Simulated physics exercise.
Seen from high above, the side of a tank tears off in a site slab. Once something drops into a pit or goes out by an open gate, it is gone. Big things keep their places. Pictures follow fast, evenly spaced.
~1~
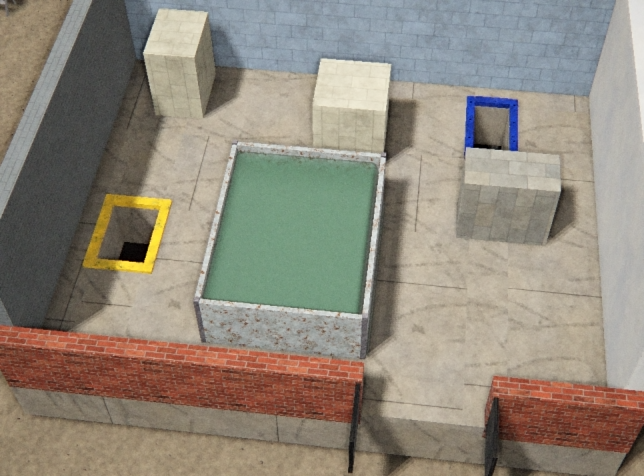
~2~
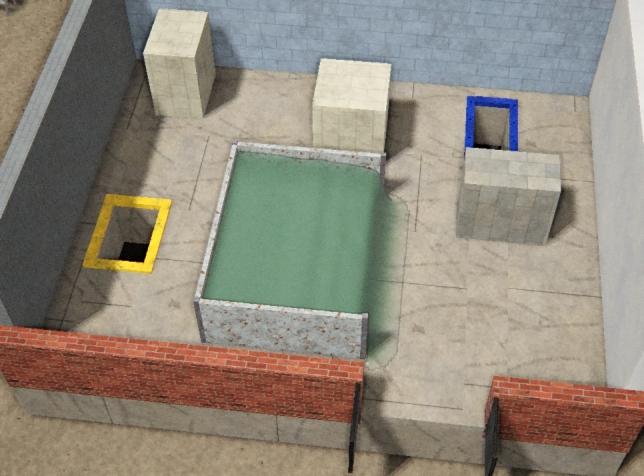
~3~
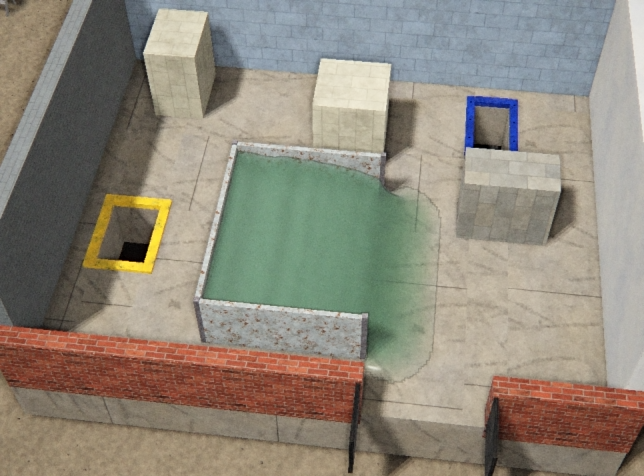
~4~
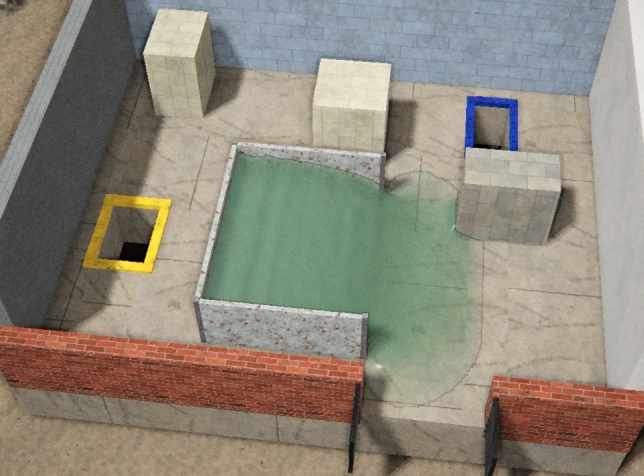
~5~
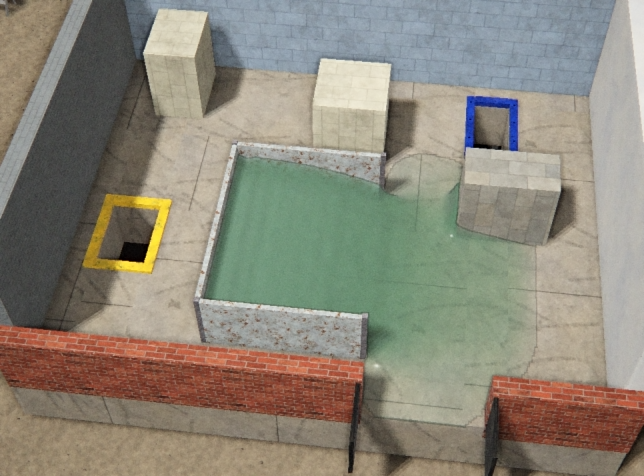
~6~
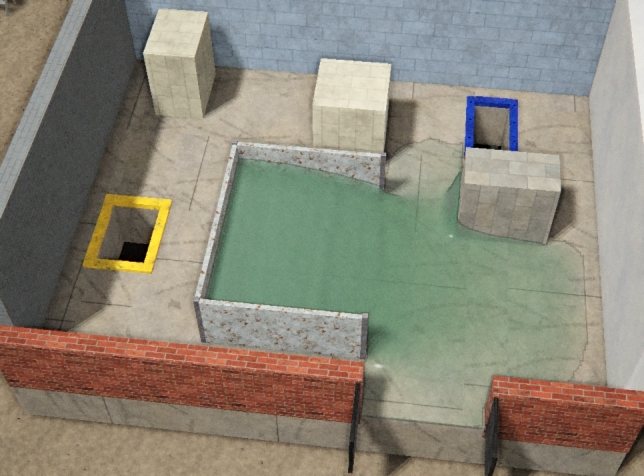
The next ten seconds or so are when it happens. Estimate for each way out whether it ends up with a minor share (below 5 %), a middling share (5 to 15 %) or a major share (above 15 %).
Outcome: The gate accounts for a substantial part - beyond fifteen per cent, the blue pit accounts for a substantial part - beyond fifteen per cent, the yellow pit accounts for a negligible part - below five per cent.
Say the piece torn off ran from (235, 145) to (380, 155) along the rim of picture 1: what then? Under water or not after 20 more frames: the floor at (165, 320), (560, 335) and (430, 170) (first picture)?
Spot by spot: Unaffected, then soaked through, then soaked through.
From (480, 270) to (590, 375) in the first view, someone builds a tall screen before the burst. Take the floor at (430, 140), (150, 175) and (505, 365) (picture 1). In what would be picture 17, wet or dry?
Listed order - wet, dry, wet.
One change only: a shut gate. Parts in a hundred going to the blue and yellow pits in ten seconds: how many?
Blue 25 %, yellow 2 %.
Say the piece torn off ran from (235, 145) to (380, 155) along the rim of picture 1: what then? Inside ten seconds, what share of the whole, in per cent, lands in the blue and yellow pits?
Result - blue: 25 %; yellow: 8 %.
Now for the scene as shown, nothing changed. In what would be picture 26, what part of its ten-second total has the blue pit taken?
It works out at roughly 30 percent of the ten-second total.
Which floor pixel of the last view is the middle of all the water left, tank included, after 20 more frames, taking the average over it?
Close to pixel (461, 256).
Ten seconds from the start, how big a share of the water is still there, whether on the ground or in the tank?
I'd put it at about 58 per cent.
A moment on, water covers 40 % of the floor; the gate 1 %, the blue pit 1 %, the yellow pit 0 %.
Next, water covers 50 % of the floor; the gate 3 %, the blue pit 3 %, the yellow pit 0 %.
Then, water covers 60 % of the floor; the gate 8 %, the blue pit 7 %, the yellow pit 0 %.
Later, water covers 80 % of the floor; the gate 16 %, the blue pit 16 %, the yellow pit 0 %.
In the end, water covers 100 % of the floor; the gate 21 %, the blue pit 21 %, the yellow pit 0 %.
